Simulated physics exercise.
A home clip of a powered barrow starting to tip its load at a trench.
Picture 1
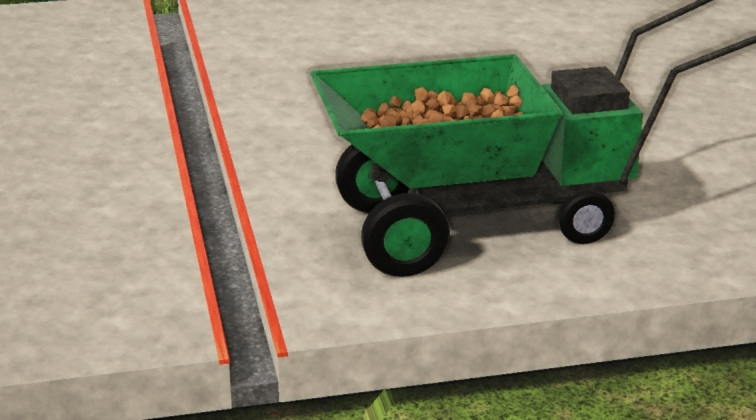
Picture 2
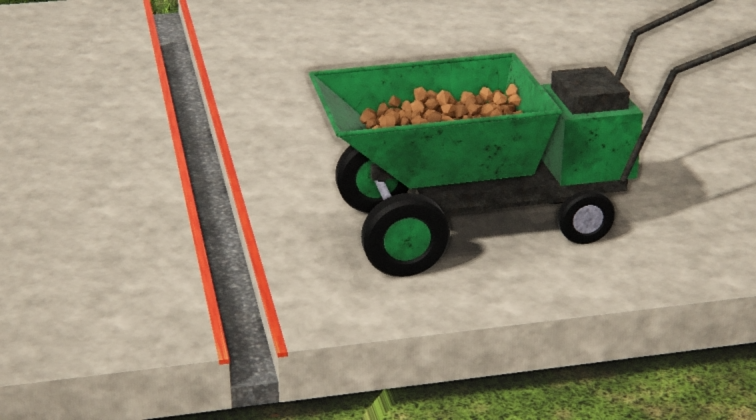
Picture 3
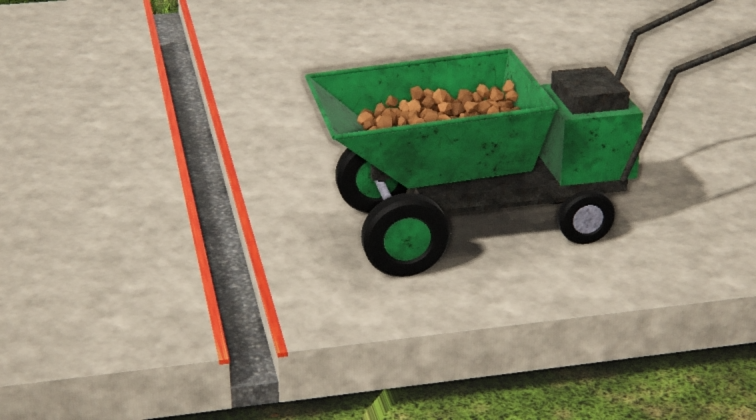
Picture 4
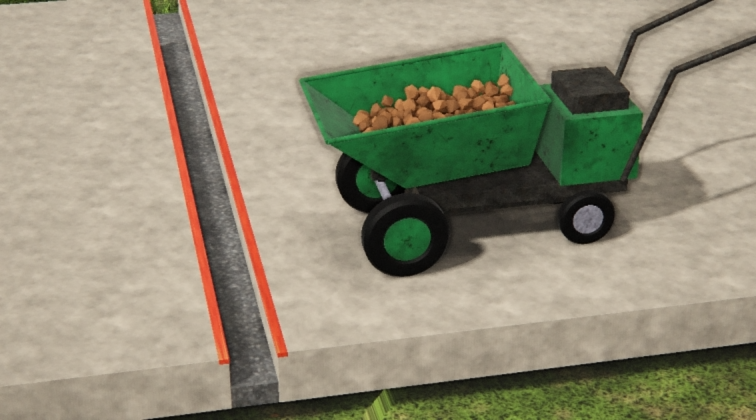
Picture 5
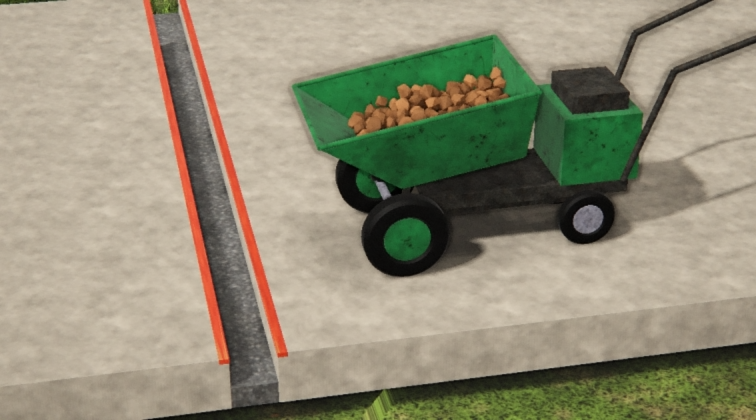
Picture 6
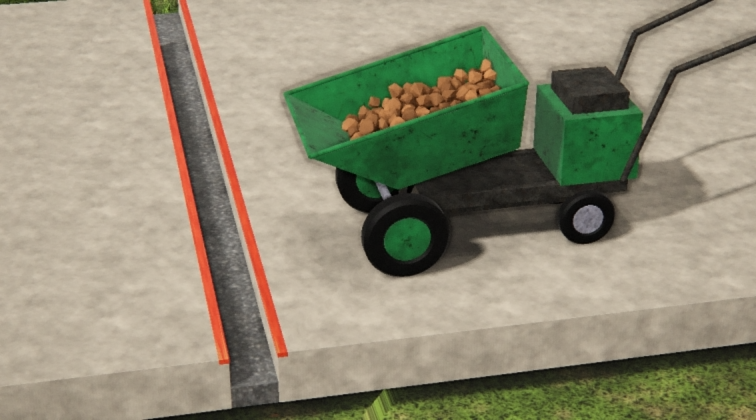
The footage shows a green powered barrow loaded with brown clods standing on a pale slab, to the right of a narrow, orange-edged trench, as its skip gradually tilts forward to the left while its wheels stay still.
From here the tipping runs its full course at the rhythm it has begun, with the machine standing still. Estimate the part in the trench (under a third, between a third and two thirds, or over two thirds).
In the trench: From one third to two thirds.
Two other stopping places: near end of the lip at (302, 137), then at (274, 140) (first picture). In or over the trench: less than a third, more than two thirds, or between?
First less than a third, then under a third.
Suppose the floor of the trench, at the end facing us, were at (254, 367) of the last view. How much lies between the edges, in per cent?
Close to 40 per cent.
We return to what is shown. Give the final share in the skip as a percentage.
Roughly 35 in a hundred.
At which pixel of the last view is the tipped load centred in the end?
Near (220, 265).
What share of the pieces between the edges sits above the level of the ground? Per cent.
Near 25 %.
Just after the last frame, skip tipped steeply; every one in the skip.
A moment on, skip tipped right over; the larger part in the skip; roughly a quarter in or heaped over the trench; just a few falling.
Further on, skip tipped right over; roughly a third in the skip; just a few short of the trench; roughly half in or heaped over the trench; about a tenth beyond it.
When it is over, skip tipped right over; roughly a third in the skip; just a few short of the trench; roughly half in or heaped over the trench; about a tenth beyond it.
